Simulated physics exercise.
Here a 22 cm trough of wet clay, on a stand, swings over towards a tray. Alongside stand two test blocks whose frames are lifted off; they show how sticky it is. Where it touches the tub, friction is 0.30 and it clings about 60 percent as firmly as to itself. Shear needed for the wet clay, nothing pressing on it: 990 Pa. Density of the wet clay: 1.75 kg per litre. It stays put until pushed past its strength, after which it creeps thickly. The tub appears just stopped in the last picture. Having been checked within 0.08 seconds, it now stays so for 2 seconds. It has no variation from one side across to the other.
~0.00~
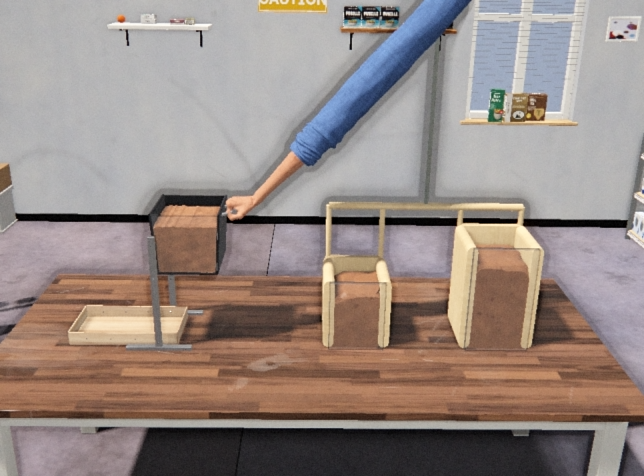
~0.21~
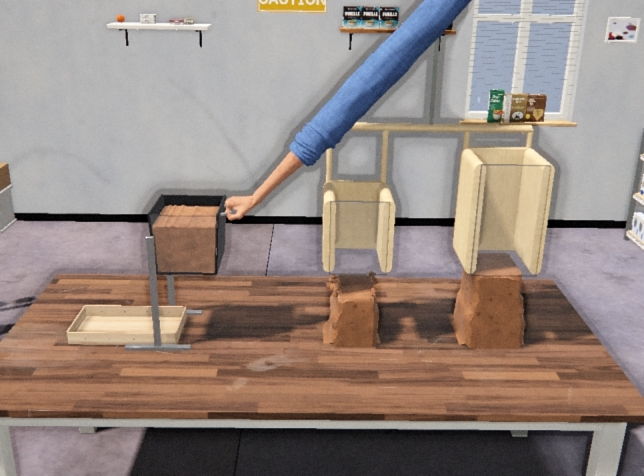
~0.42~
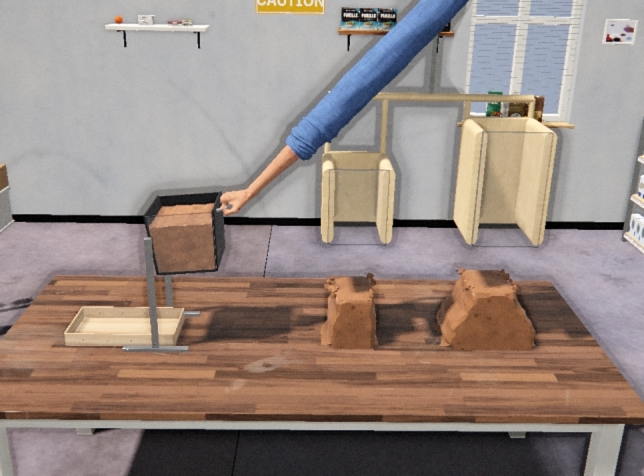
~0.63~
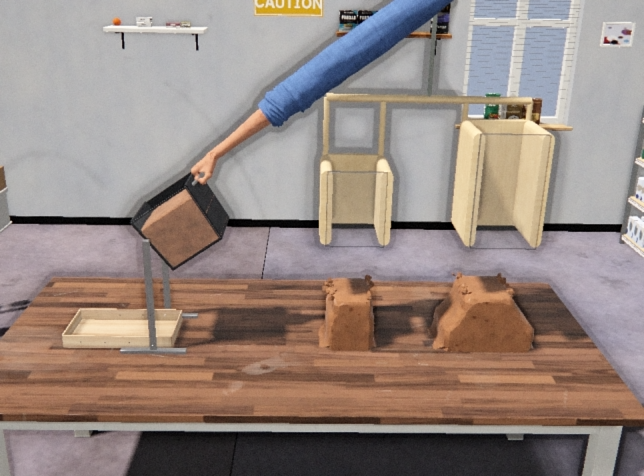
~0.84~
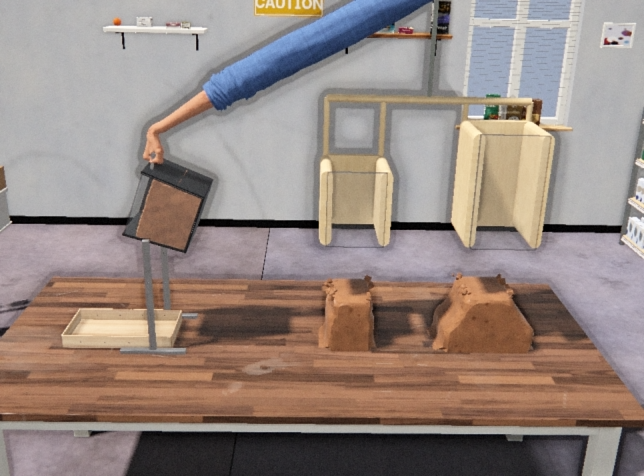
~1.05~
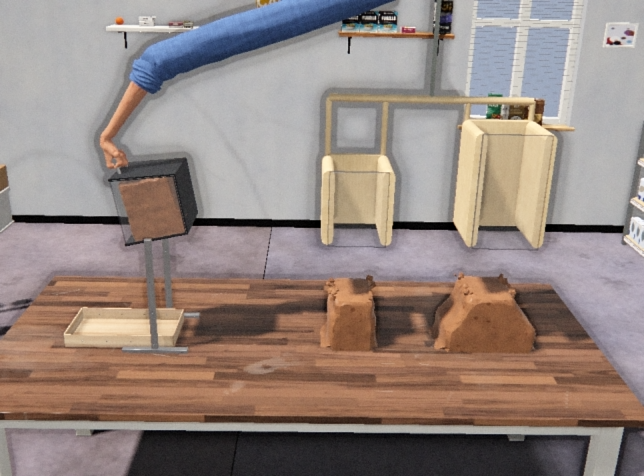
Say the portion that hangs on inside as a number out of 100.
Expect roughly 41 %.
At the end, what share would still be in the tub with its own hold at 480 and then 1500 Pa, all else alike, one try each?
You'd see 35 percent the first time and 100 percent the second.
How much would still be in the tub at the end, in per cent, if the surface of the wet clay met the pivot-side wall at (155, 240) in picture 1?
It would be near 50 %.
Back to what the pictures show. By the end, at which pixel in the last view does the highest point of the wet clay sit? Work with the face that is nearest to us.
Around (152, 207).
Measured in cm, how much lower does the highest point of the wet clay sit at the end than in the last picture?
Roughly 10 cm.
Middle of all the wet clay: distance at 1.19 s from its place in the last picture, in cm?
Roughly 4 centimetres.
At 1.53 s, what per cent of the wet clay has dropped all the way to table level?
About 0 per cent.
By 1.19 s, the tub is at 99 degrees and holds 95 %.
By 1.36 s, the tub is at 99 degrees and holds 66 %.
By 1.53 s, the tub is at 99 degrees and holds 41 %.
By 1.70 s, the tub is at 99 degrees and holds 41 %.
By 3.05 s, at the end, the tub is at 99 degrees and holds 41 %.
